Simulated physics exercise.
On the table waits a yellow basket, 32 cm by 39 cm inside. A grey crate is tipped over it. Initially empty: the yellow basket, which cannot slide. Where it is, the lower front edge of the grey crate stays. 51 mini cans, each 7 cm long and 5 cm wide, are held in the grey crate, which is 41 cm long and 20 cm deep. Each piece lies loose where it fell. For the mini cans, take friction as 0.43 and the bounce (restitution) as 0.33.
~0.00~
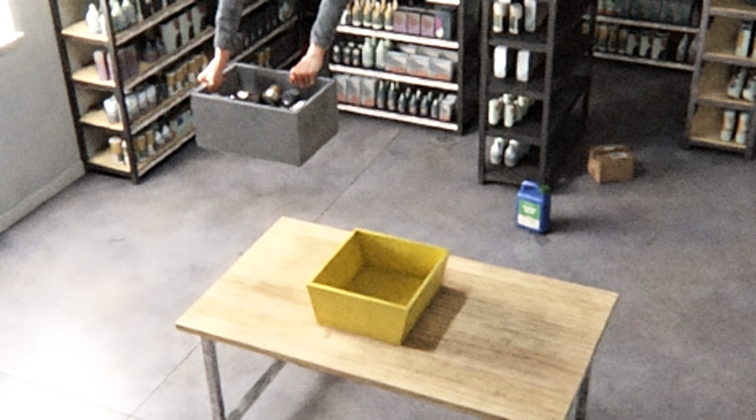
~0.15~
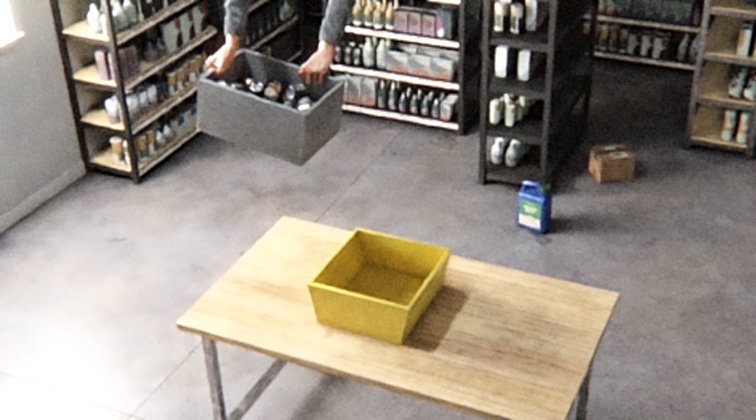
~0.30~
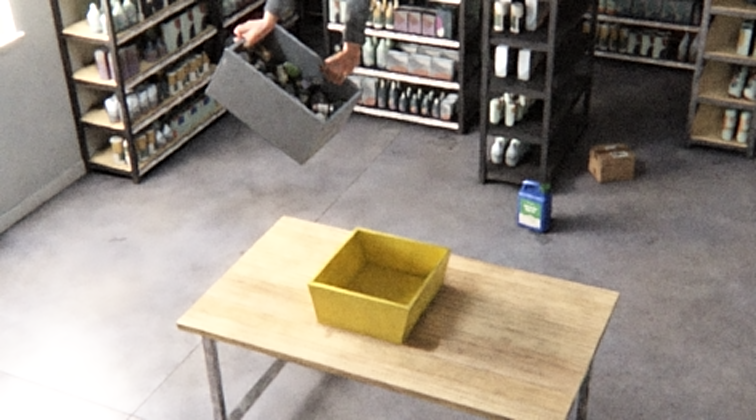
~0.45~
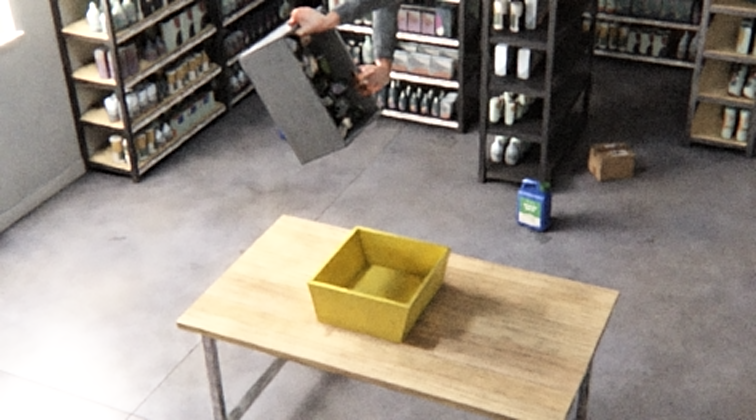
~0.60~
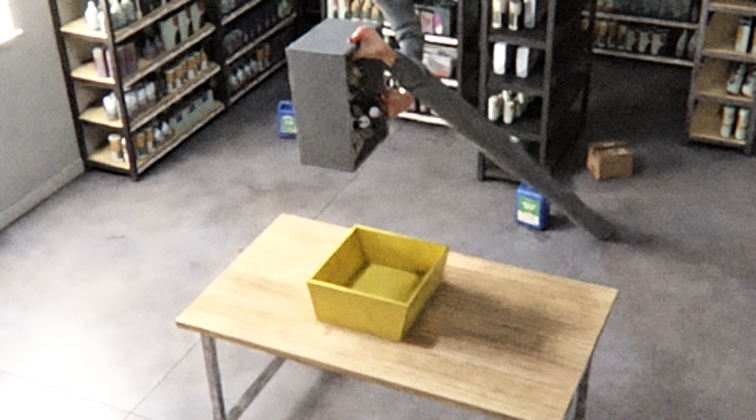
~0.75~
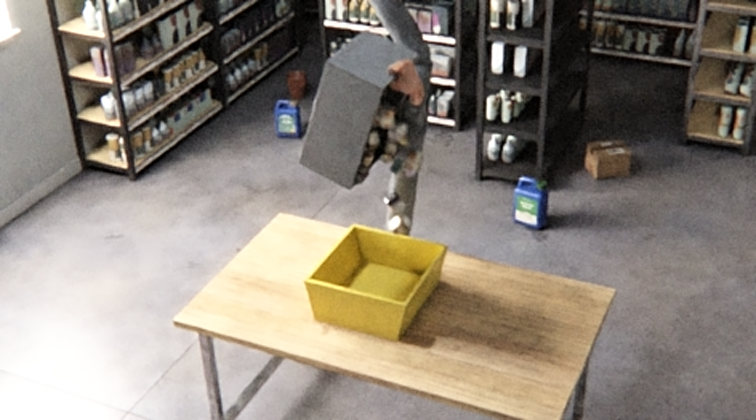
Hands tilting a grey crate of small cans steeply above a yellow basket on a wooden table, some cans dropping out.
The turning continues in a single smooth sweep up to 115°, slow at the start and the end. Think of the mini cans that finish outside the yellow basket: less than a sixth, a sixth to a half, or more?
Outside the yellow basket: The majority.
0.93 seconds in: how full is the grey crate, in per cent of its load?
Still in there: Some 30 per cent.
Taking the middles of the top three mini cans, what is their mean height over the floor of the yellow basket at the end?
I'd put it near 8 cm.
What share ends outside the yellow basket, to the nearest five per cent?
I'd say close to 70 per cent, give or take.
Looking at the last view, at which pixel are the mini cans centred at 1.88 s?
Look around pixel (496, 316).
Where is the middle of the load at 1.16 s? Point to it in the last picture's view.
I'd put it close to (453, 297).
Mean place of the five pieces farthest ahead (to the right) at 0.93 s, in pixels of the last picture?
The five leading pieces sit around (475, 292) in the last view.
After 0.93 s, tilt 115°; 15 still in the grey crate, 4 outside the yellow basket and 32 in the air.
After 1.16 s, tilt 115°; 4 still in the grey crate, 6 in the yellow basket, 29 outside the yellow basket and 12 in the air.
After 1.47 s, tilt 115°; 1 still in the grey crate, 13 in the yellow basket, 33 outside the yellow basket and 4 in the air.
When it is over (at 1.88 s), 15 in the yellow basket and 36 outside the yellow basket. Asked share, 36 of 51, 71 per cent.
